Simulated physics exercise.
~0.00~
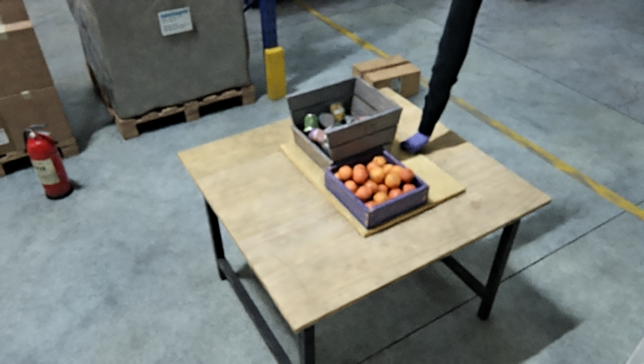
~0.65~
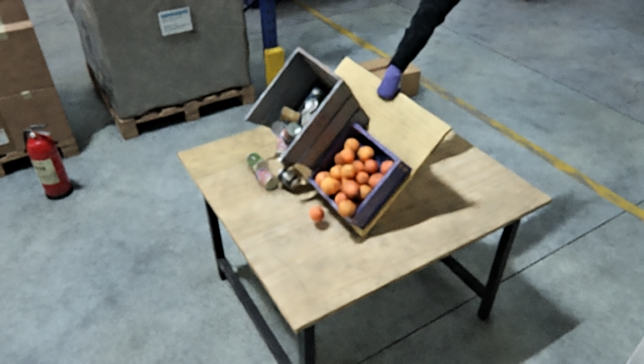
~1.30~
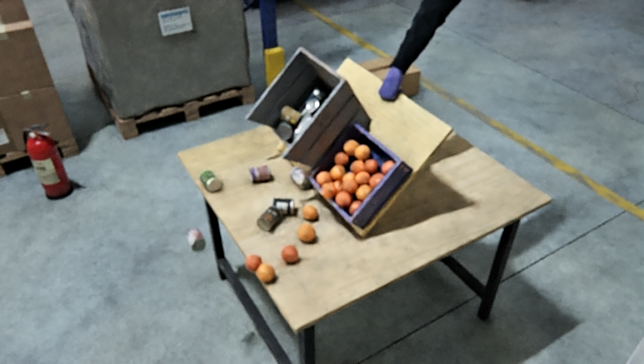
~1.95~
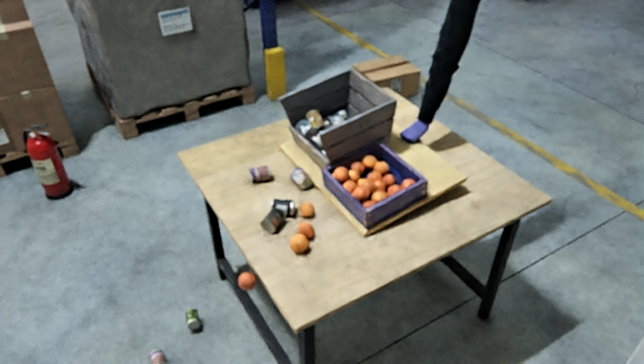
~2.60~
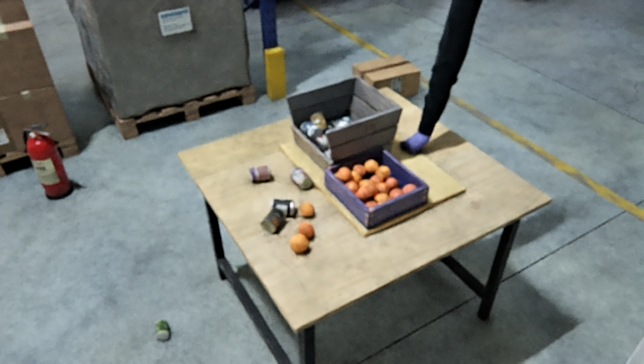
Board with two crates tipping left under a gloved hand, spilling some oranges and small tins, then settling flat on the table.
